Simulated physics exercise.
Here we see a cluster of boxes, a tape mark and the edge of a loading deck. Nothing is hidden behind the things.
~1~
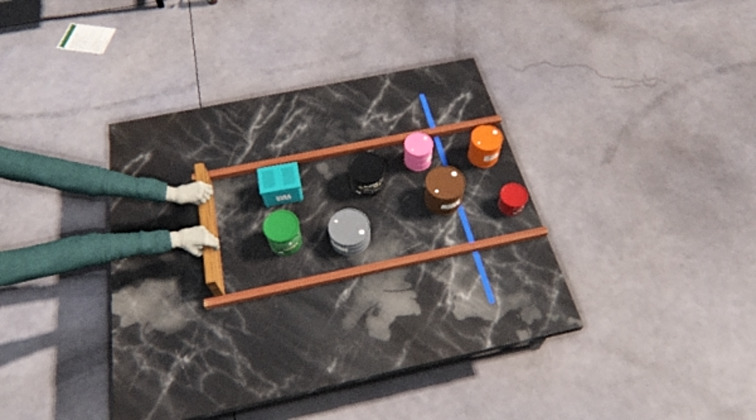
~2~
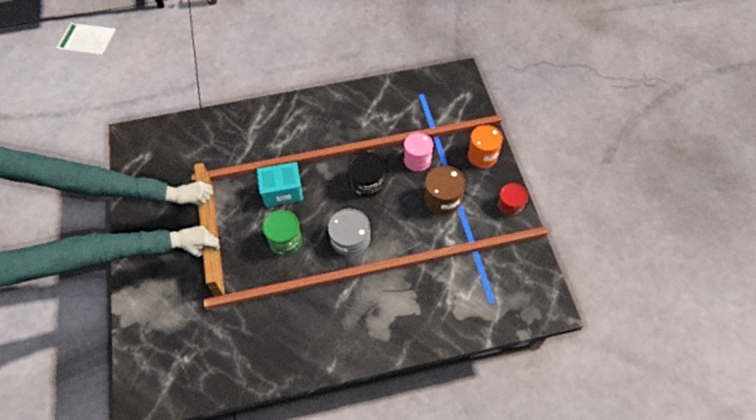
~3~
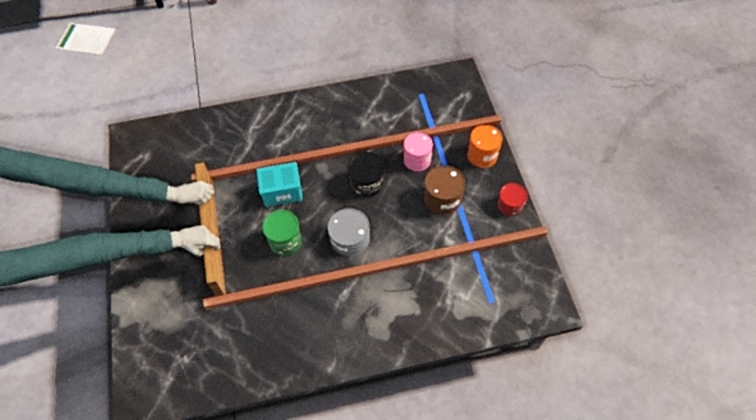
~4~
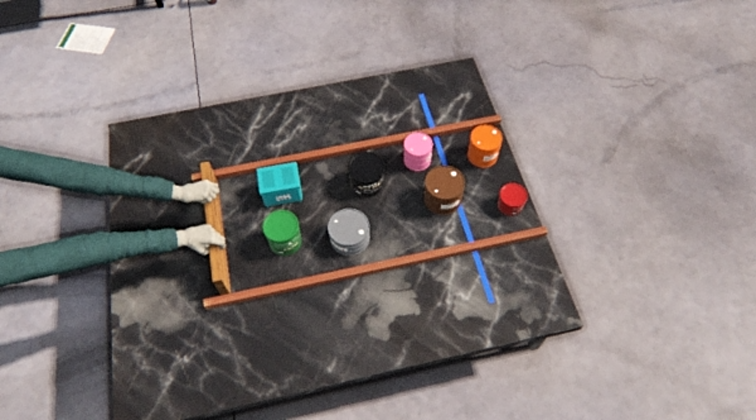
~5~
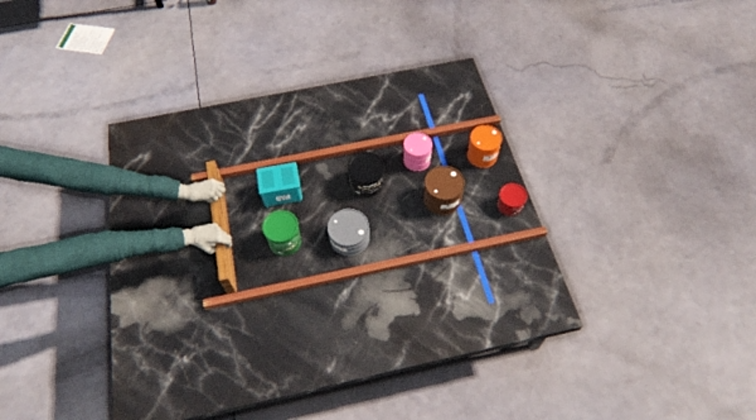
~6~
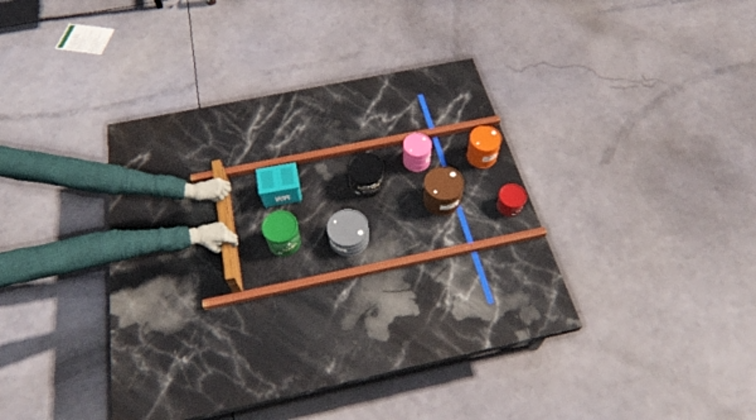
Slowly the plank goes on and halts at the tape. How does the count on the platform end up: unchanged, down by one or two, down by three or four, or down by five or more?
I reckon the ones pushed off reach one but not past two.
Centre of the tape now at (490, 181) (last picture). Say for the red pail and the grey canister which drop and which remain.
The red pail is gone and the grey canister stays put.
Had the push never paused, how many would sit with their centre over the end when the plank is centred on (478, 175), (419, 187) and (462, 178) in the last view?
Respectively 5, 0 and 2.
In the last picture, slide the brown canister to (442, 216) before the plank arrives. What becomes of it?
Placed there, the brown canister is still up there.
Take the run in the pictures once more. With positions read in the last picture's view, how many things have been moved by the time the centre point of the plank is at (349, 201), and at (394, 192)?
The counts are 5 and 6.
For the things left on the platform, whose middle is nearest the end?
It's the red pail.
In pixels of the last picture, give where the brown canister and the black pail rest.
In the last picture the brown canister sits at (508, 186) while the black pail sits at (502, 155).
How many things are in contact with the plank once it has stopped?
I count 3 of them.
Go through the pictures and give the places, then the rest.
Red pail (512, 200); orange canister (485, 146); brown canister (444, 191); plank (209, 229); tape (454, 189), in the first picture.
Orange canister (485, 147); grey canister (350, 232), in the second picture.
Brown canister (444, 191); plank (210, 229), in the third picture.
Red pail (512, 200); turquoise tote (280, 185), in the fourth picture.
Orange canister (484, 147); green pail (283, 234), in the fifth picture.
Red pail (511, 201); orange canister (484, 147); brown canister (443, 191); plank (227, 225); tape (452, 189), in the sixth picture.
Soon after, none off yet; red pail at rest near (511, 201); orange canister at rest near (484, 147); brown canister at rest near (443, 191).
Then, none off yet; red pail at rest near (511, 201); orange canister moved a little near (490, 147); brown canister moved about its own width near (466, 192).
At rest, the number that fall off is one or two; fallen, orange canister.
